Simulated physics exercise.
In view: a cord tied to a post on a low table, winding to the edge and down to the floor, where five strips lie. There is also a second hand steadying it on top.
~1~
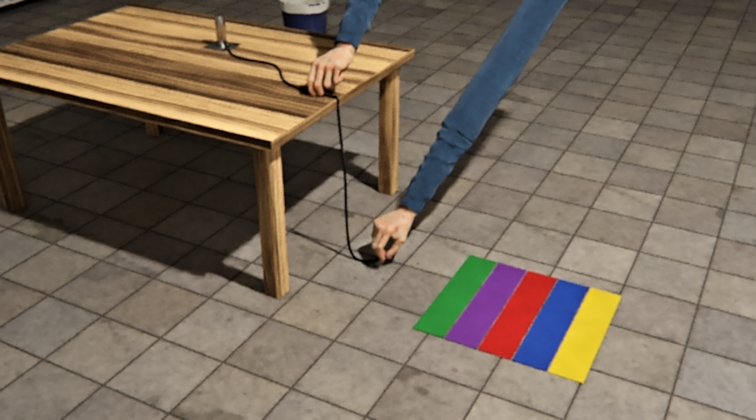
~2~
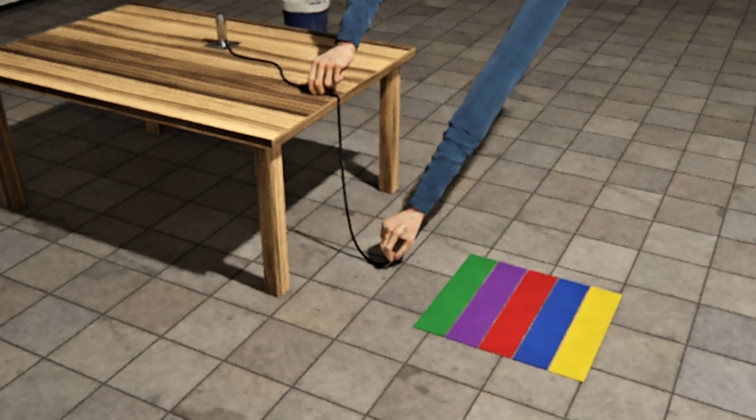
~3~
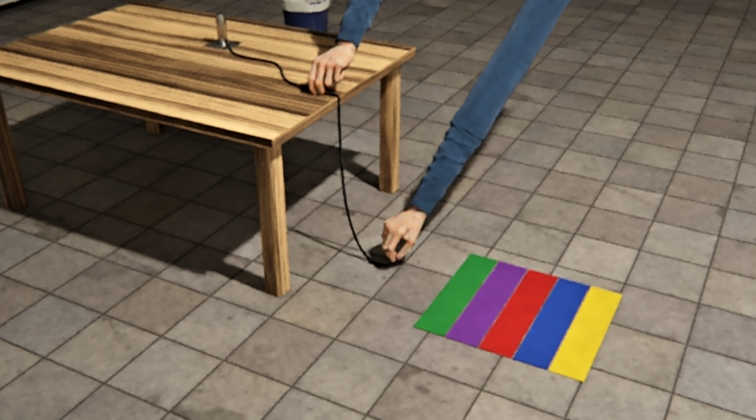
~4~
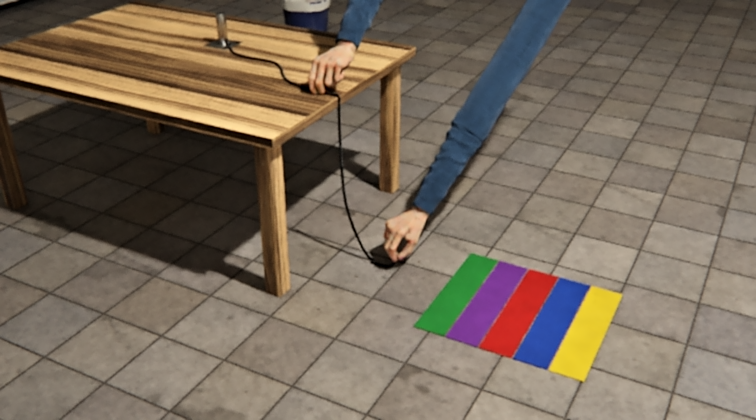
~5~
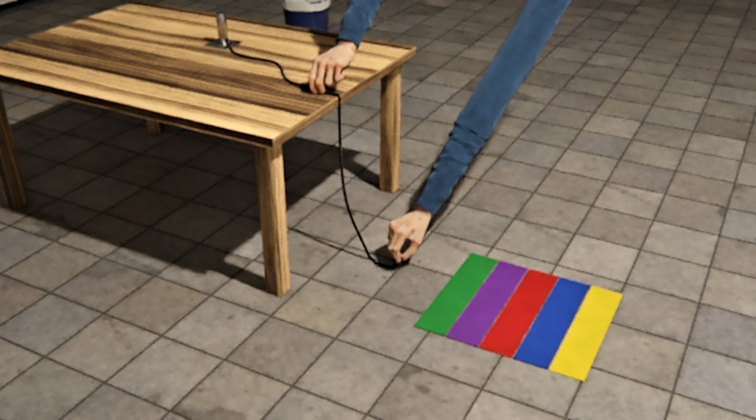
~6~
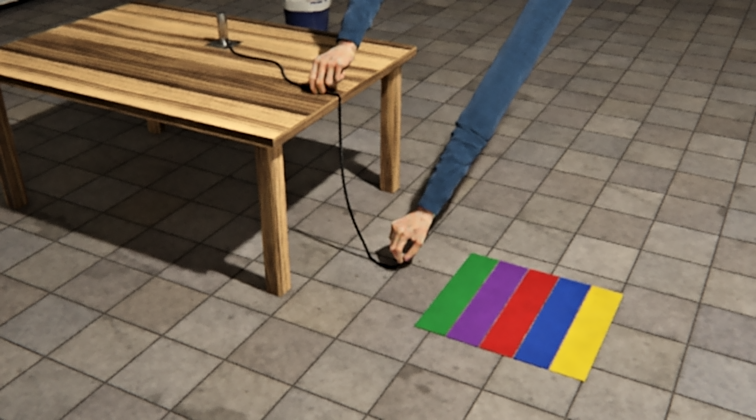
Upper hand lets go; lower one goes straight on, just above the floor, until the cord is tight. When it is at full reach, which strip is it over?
It is over the purple strip.
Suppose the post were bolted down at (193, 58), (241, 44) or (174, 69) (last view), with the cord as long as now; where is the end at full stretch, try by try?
About (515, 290), then (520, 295), then (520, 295).
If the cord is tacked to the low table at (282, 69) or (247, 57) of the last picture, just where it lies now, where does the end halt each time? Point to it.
First try close to (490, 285), second close to (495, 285).
Soon after, end near (444, 271); short of the strips.
Then, end near (477, 280); over green.
At full stretch, end near (497, 286); over purple. It gets as far as the purple strip.
